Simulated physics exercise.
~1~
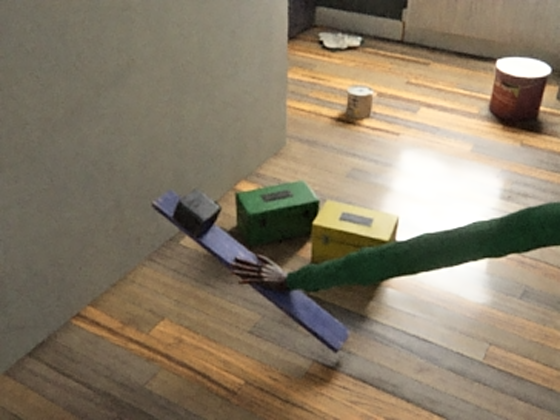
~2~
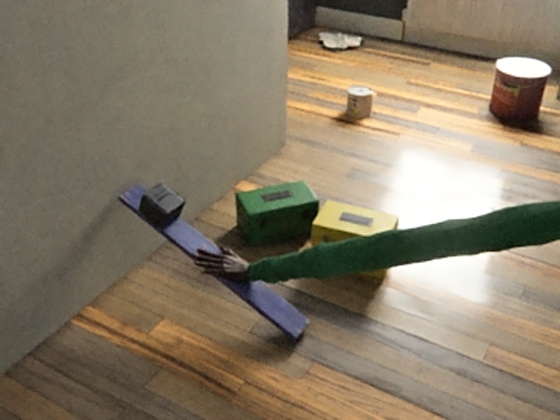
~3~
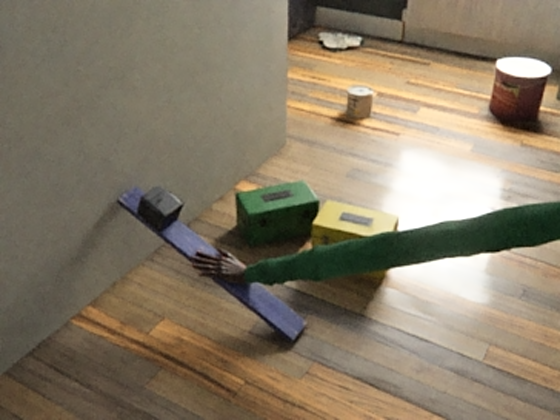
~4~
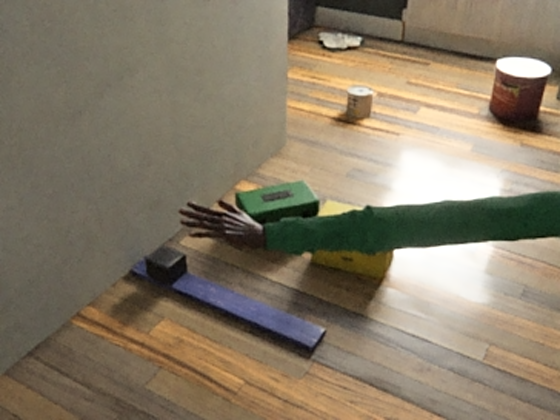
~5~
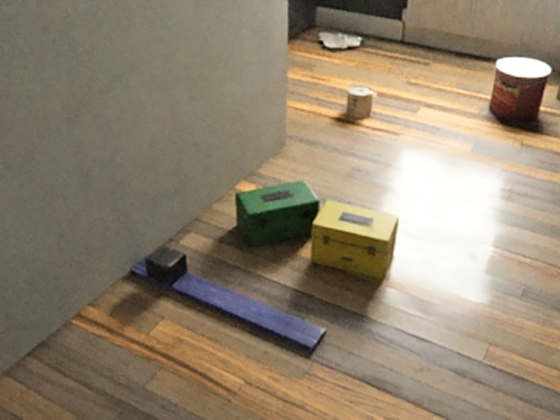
Blue plank carrying a dark block being leaned against a grey wall by a green-sleeved hand, then sliding down flat once released.
